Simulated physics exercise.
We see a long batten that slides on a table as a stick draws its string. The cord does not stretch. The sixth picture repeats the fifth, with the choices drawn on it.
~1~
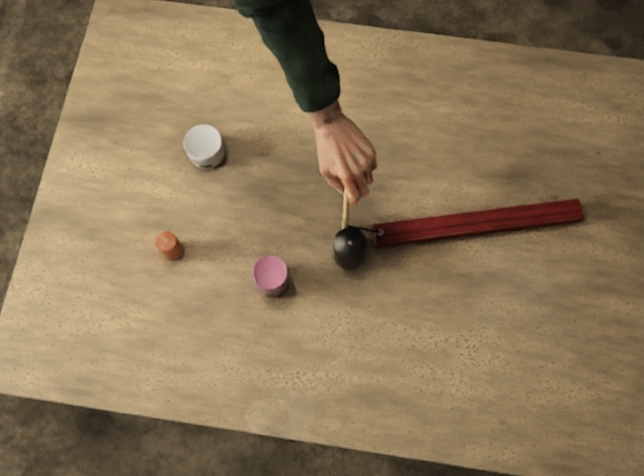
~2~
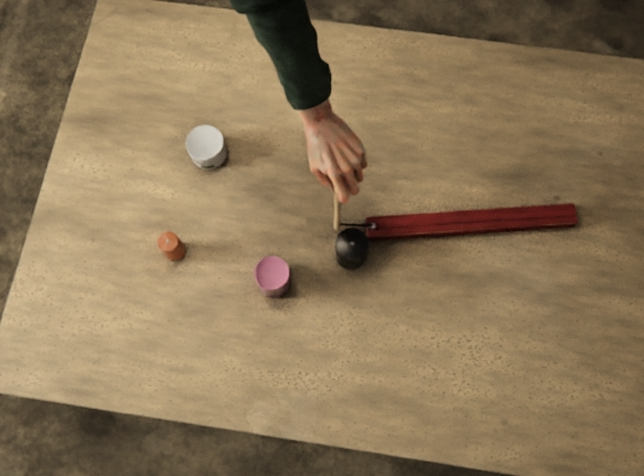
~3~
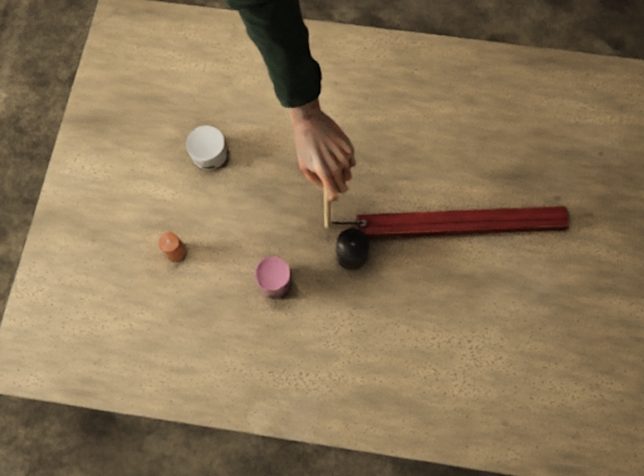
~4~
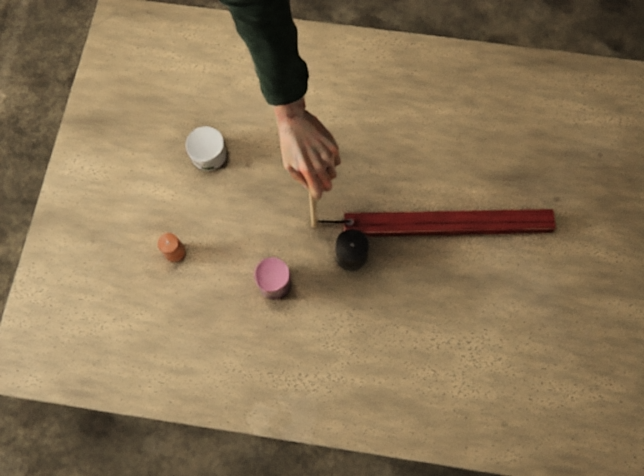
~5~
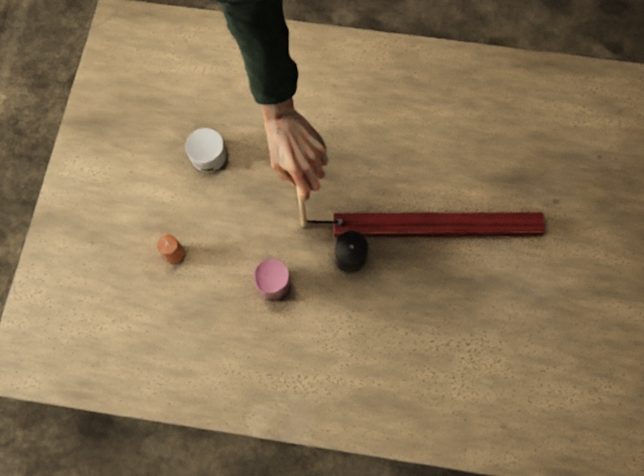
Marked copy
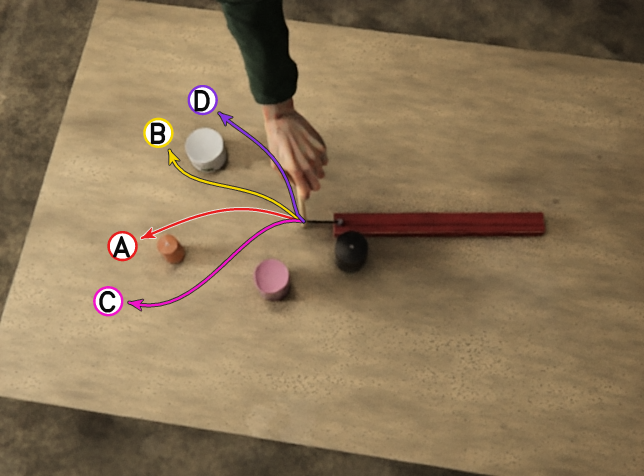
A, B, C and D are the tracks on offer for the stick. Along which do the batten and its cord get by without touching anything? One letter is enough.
Everything stays clear on D.
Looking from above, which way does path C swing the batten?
On that path, anticlockwise.
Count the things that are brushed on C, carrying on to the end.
Two.
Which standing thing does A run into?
It meets the orange candle.
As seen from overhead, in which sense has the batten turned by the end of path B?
On that path, clockwise.
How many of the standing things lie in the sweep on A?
One.
On the marked copy, A from (304, 221) via (217, 211) to (142, 238); B from (304, 221) via (227, 187) to (170, 151); C from (304, 221) via (220, 267) to (129, 303); D from (304, 221) via (273, 158) to (219, 113).
Following D. Soon after the start, foot of the stick (284, 175), middle of the batten (411, 212).
Later, foot of the stick (250, 138), middle of the batten (368, 190).
In the end, foot of the stick (217, 111), middle of the batten (327, 169); nothing has been touched.
As for the rest, A meets the orange candle; B meets the white tub; C meets the pink jar and black tin.
